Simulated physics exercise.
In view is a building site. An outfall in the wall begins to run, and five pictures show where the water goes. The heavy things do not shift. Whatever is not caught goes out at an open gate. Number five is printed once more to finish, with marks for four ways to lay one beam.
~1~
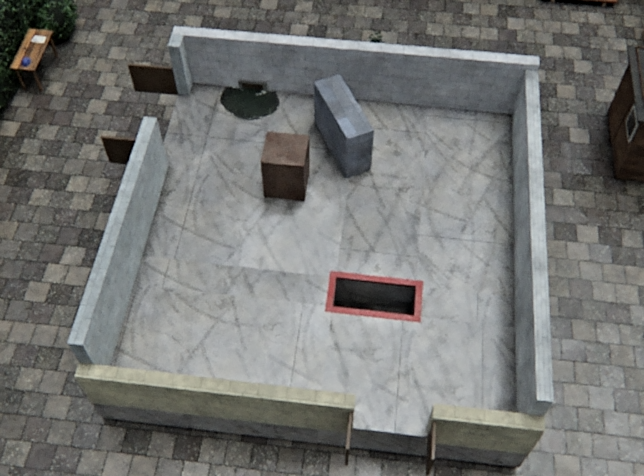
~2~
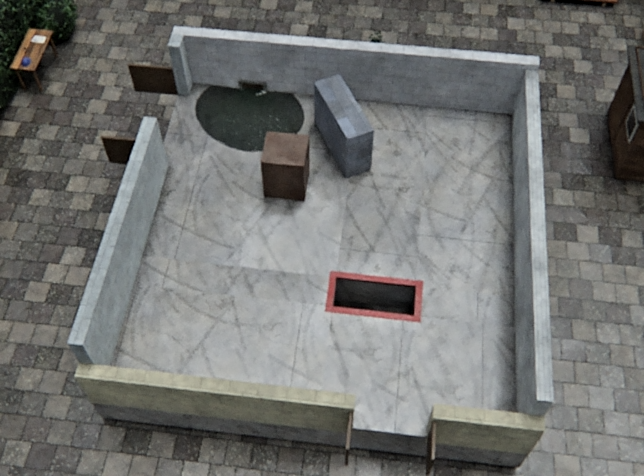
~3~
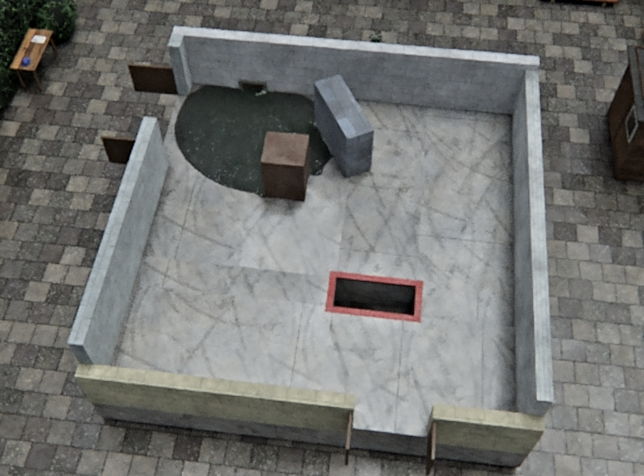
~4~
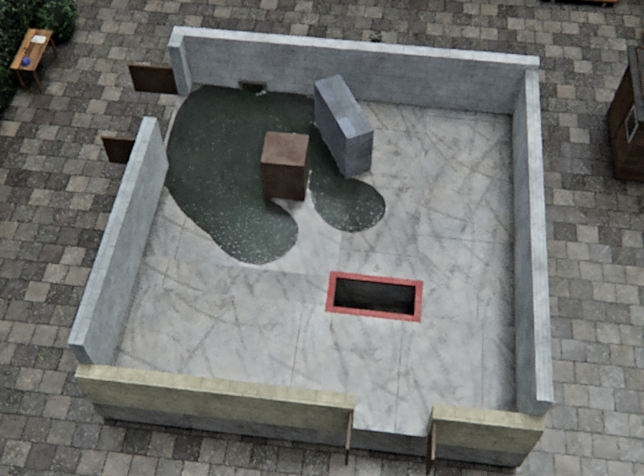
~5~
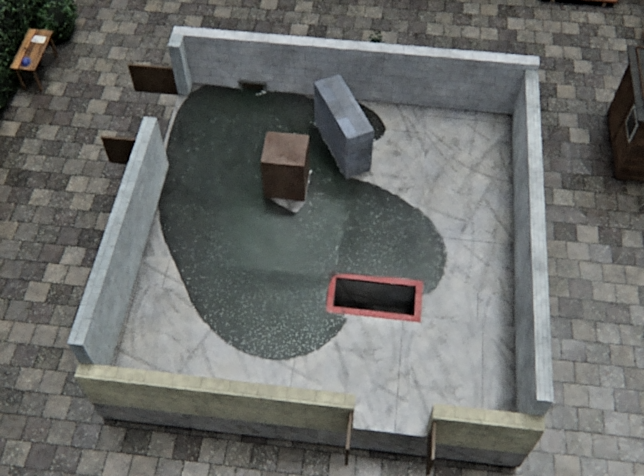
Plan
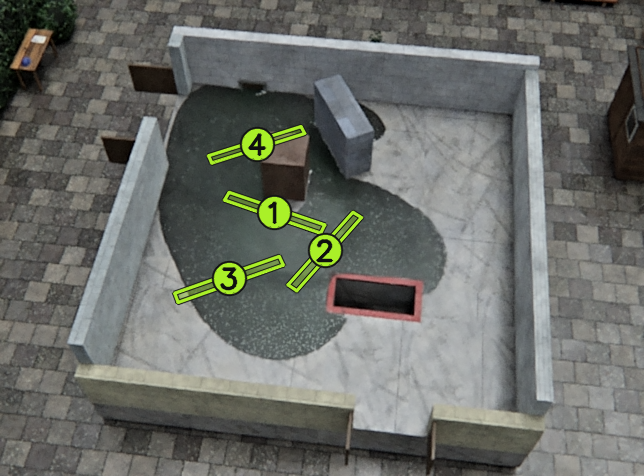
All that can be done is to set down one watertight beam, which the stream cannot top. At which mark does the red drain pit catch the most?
Go for 3.
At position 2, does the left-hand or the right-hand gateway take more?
The right one.
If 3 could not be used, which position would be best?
Here it is position 1.
On the marked copy, 1 from (226, 196) to (322, 228); 2 from (292, 287) to (357, 214); 3 from (176, 297) to (281, 260); 4 from (210, 159) to (302, 130).
If 1 is chosen, about 33 % of the stream runs into the red drain pit, about 60 % out by the gates.
If 2 is chosen, about 7 % of the stream runs into the red drain pit, about 87 % out by the gates.
If 3 is chosen, about 51 % of the stream runs into the red drain pit, about 40 % out by the gates.
If 4 is chosen, about 14 % of the stream runs into the red drain pit, about 79 % out by the gates.
